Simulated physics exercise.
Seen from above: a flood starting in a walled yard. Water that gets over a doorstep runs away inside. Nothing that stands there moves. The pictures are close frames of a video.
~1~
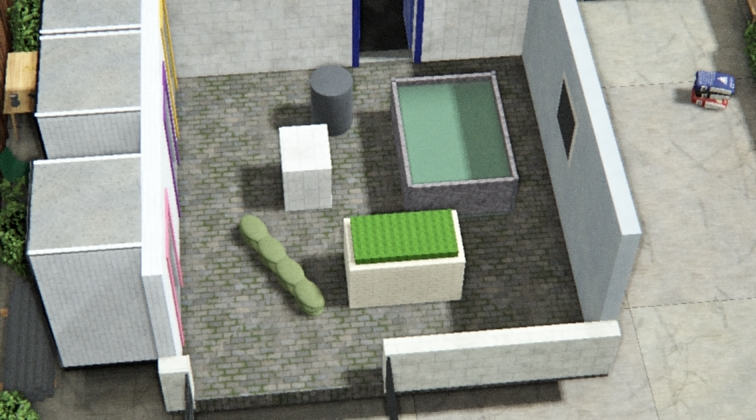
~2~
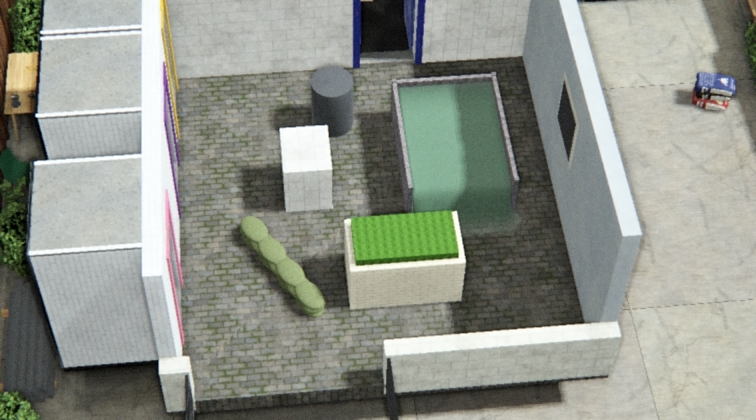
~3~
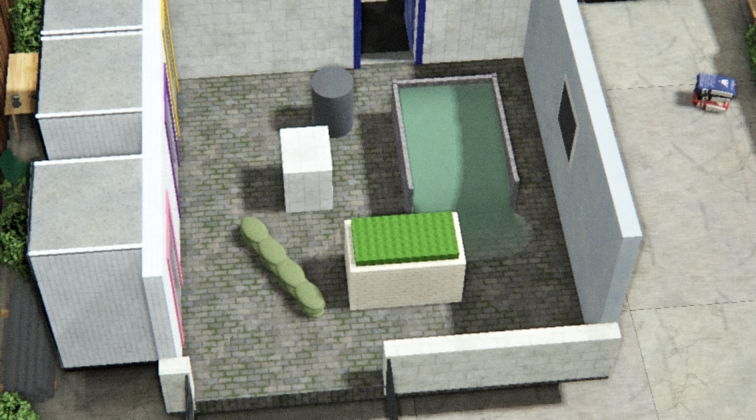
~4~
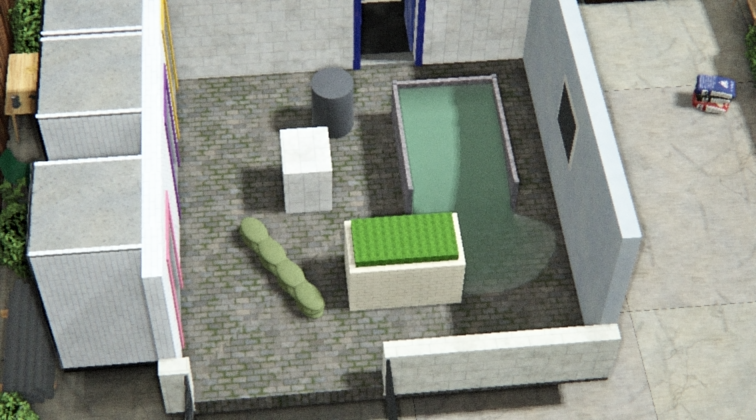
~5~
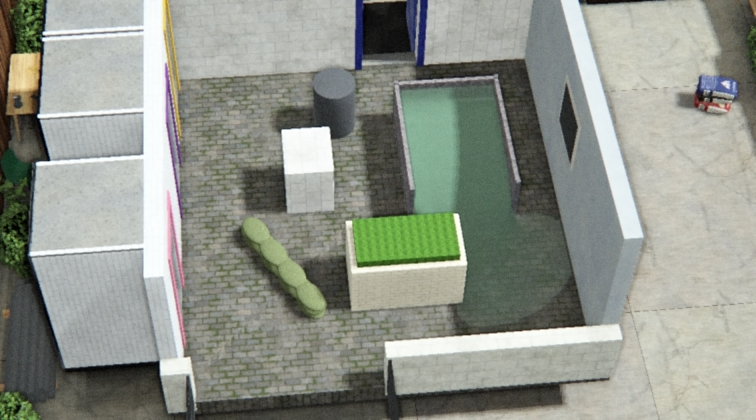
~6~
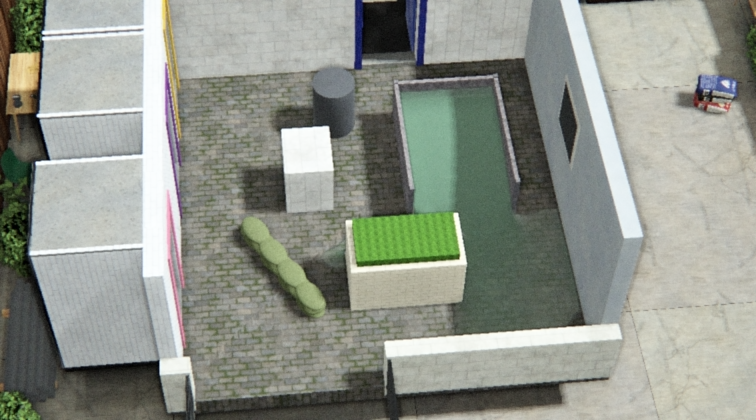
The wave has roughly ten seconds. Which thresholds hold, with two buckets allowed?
One by one: The purple door stays under that; the blue door stays under that; the pink door takes more than that; the yellow door stays under that.
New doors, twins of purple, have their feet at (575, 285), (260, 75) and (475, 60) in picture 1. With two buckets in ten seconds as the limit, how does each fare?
One after the other: Takes more, stays under, takes less.
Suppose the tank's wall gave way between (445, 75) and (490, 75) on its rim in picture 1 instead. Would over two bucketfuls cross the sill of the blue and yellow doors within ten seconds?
Then: The blue one goes over; the yellow one stays under.
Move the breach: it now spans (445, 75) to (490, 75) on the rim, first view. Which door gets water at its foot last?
I say the pink one.
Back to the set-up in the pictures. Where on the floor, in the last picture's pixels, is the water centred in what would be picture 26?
At about (419, 257).
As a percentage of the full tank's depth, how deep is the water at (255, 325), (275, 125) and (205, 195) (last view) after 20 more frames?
Roughly 6, 2 and 6 per cent, in turn.
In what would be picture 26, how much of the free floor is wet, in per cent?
About 70 per cent.
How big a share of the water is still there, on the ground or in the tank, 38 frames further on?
Near 86 in a hundred.
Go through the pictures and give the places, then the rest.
The first frame shows the tank at (453, 132) is whole and still.
In the second frame, the front is at (517, 216), out from the gap at (461, 203).
In the third frame, water pours out at (461, 207) and has run to (529, 233).
In the fourth frame, the front is at (533, 274), out from the gap at (461, 209).
In the fifth frame, water pours out at (462, 210) and has run to (514, 317).
In the sixth frame, the front is at a hidden place, out from the gap at (462, 209).
A moment on, water covers 25 % of the floor; the purple door not reached, the blue door not reached, the pink door not reached, the yellow door not reached.
Next, water covers 45 % of the floor; the purple door wet at the sill, nothing in, the blue door not reached, the pink door not reached, the yellow door not reached.
Then, water covers 70 % of the floor; the purple door under two buckets in, the blue door not reached, the pink door wet at the sill, nothing in, the yellow door wet at the sill, nothing in.
Later, water covers 90 % of the floor; the purple door under two buckets in, the blue door wet at the sill, nothing in, the pink door over two buckets in, the yellow door wet at the sill, nothing in.
In the end, water covers 95 % of the floor; the purple door under two buckets in, the blue door wet at the sill, nothing in, the pink door over two buckets in, the yellow door wet at the sill, nothing in.
